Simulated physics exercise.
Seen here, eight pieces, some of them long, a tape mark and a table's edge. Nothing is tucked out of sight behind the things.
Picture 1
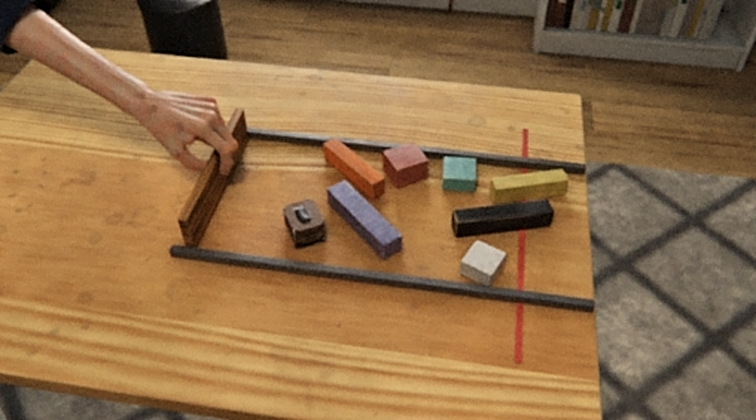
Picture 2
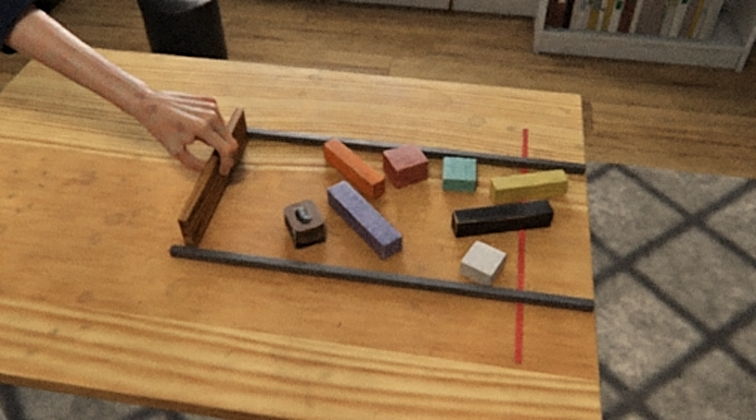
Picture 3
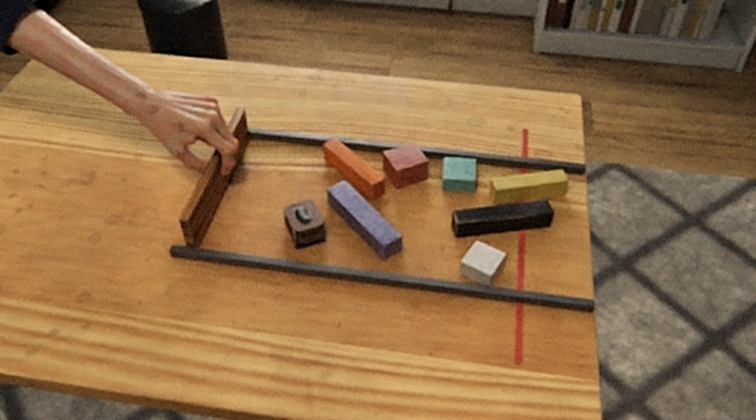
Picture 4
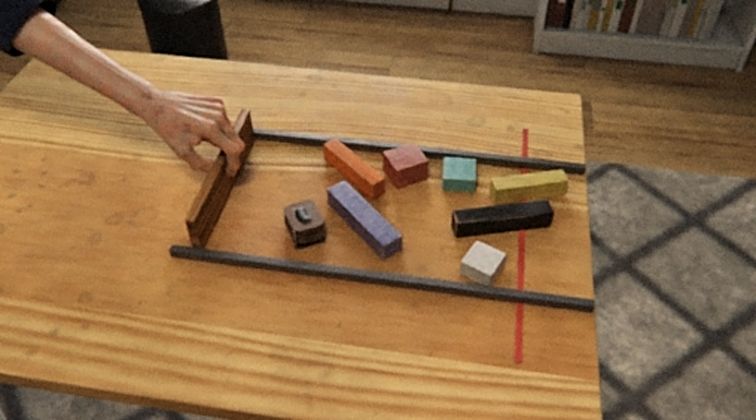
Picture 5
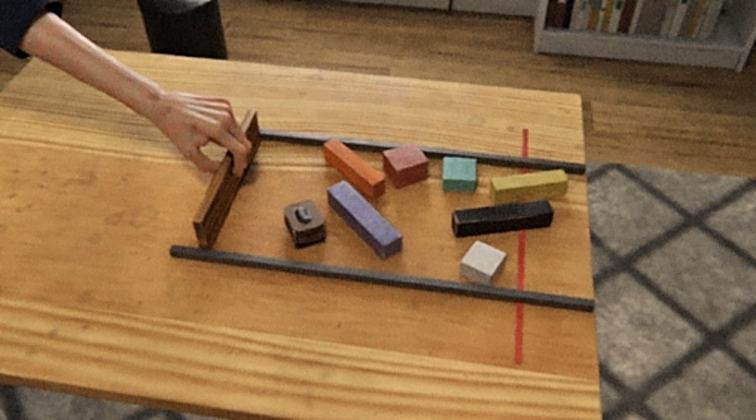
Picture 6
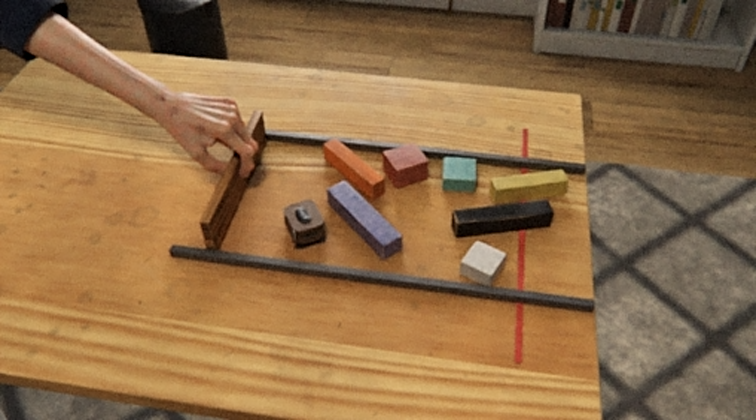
The clip shows a hand holding a wooden board upright between two dark rails on a table, then sliding it slightly right toward eight colored blocks and bars, which stay still near a red tape line.
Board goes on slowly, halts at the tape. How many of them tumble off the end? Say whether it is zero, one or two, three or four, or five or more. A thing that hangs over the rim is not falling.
Off the edge: Three or four.
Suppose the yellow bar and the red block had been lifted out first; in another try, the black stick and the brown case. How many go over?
2, then 2.
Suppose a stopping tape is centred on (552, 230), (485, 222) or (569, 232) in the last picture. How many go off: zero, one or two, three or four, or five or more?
For each place: 5 or more; none; more than four.
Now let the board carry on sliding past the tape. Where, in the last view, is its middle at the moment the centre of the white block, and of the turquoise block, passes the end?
The middle is at (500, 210) when it's the white block, and at (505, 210) when it's the turquoise block.
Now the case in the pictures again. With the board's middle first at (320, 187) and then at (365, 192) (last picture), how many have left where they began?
I get 2 at the one place and 4 at the other.
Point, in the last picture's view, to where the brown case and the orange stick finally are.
Final pixels, roughly: (539, 264) for the first, (549, 196) for the other.
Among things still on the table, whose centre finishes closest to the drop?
Red block.
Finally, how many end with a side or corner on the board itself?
Count: 3.
Early on, none off yet; yellow bar at rest near (528, 187); black stick at rest near (502, 218); white block at rest near (483, 264).
Finally, the number that fall off is three or four; lost, turquoise block, white block, black stick and yellow bar.
